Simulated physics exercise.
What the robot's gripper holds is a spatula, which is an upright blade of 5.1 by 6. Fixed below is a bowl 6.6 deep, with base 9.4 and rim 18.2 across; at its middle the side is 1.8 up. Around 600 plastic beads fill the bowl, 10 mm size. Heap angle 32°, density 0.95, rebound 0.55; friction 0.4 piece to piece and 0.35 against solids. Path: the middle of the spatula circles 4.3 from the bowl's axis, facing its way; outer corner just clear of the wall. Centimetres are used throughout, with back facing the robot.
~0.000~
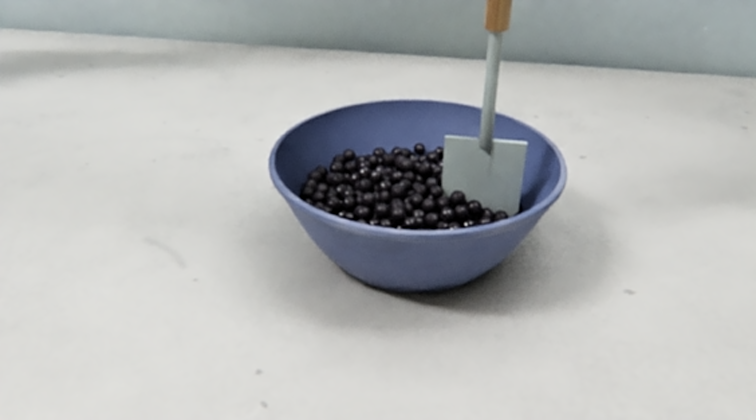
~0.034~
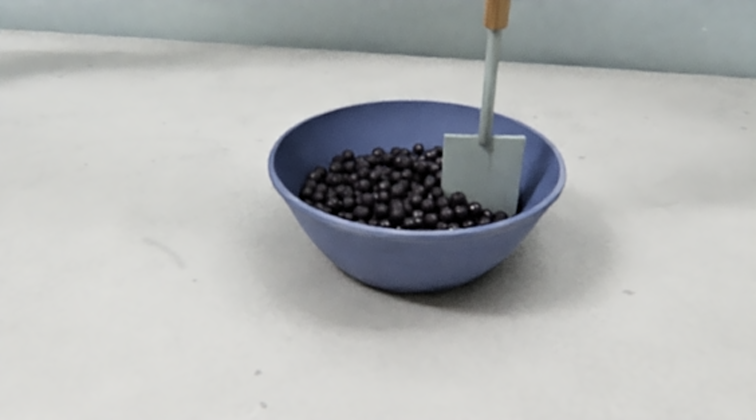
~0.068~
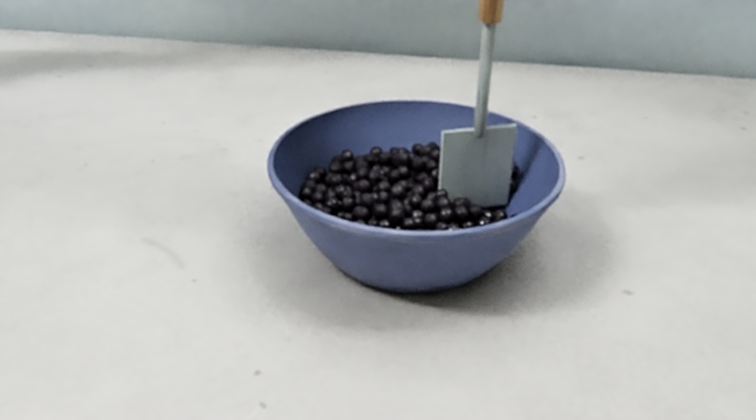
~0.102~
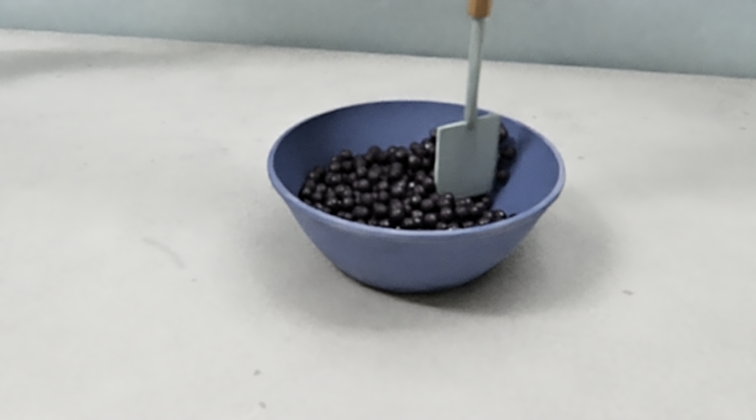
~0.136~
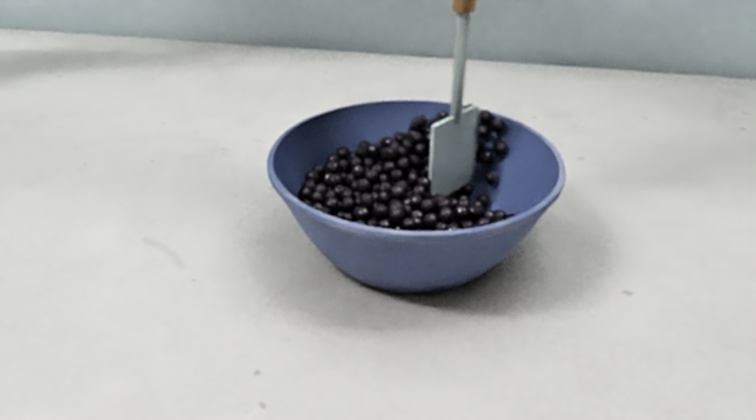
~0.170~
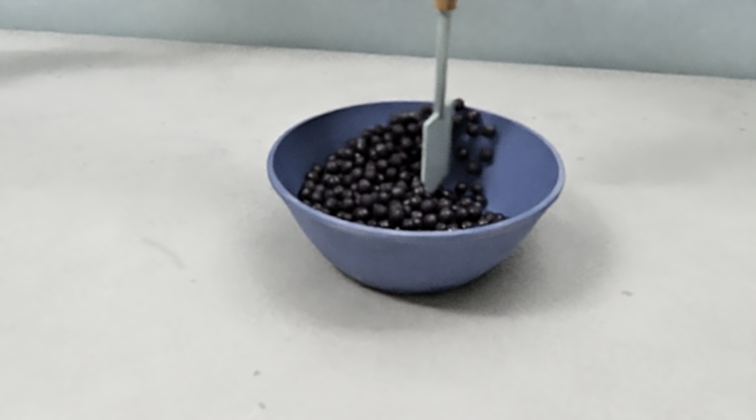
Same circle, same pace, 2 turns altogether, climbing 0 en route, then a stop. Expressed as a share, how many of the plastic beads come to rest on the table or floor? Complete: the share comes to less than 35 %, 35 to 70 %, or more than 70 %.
The share comes to less than 35 %.
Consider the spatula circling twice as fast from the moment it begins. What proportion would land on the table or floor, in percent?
It would come to around 50 percent.
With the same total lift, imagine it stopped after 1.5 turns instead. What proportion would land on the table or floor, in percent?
It would be around 20 per cent.
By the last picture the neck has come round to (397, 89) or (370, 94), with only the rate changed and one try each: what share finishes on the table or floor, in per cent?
Near 45 in a hundred for the first and near 50 in a hundred for the second.
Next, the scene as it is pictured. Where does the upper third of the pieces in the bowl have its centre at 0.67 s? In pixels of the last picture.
Around (502, 186).
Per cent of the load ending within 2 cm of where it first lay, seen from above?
10 %.
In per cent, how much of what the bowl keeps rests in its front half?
About 35 %.
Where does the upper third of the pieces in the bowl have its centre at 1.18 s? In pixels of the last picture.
In the last picture it sits around (368, 218).
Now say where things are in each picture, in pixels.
The spatula neck at (488, 117), 0° round; upper third of the load around (410, 198), from x 310 to 520, top at y 150; 603 in the bowl, in the first picture.
The spatula neck at (487, 114), 7° round; upper third of the load around (409, 195), from x 305 to 520, top at y 150, in the second picture.
The spatula neck at (482, 106), 24° round; upper third of the load around (413, 188), from x 305 to 520, top at y 145, in the third picture.
The spatula neck at (472, 99), 41° round; upper third of the load around (412, 182), from x 305 to 515, top at y 125, in the fourth picture.
The spatula neck at (458, 94), 58° round; upper third of the load around (409, 174), from x 305 to 515, top at y 110, in the fifth picture.
The spatula neck at (440, 90), 76° round; upper third of the load around (398, 168), from x 305 to 515, top at y 105; 603 in the bowl, in the sixth picture.
After 0.67 s, 329° round, highest piece 9 above the table; 534 in the bowl, 50 on the table or floor, 19 in flight or on the tool.
After 1.18 s, 223° round, highest piece 8 above the table; 483 in the bowl, 109 on the table or floor, 11 in flight or on the tool.
After 1.63 s, 0° round, highest piece 7 above the table; 459 in the bowl, 143 on the table or floor, 1 in flight or on the tool.
After 2.33 s, 0° round, highest piece 7 above the table; 459 in the bowl, 144 on the table or floor.
In the end, 459 in the bowl, 144 on the table or floor. That is 24 % on the table or floor.
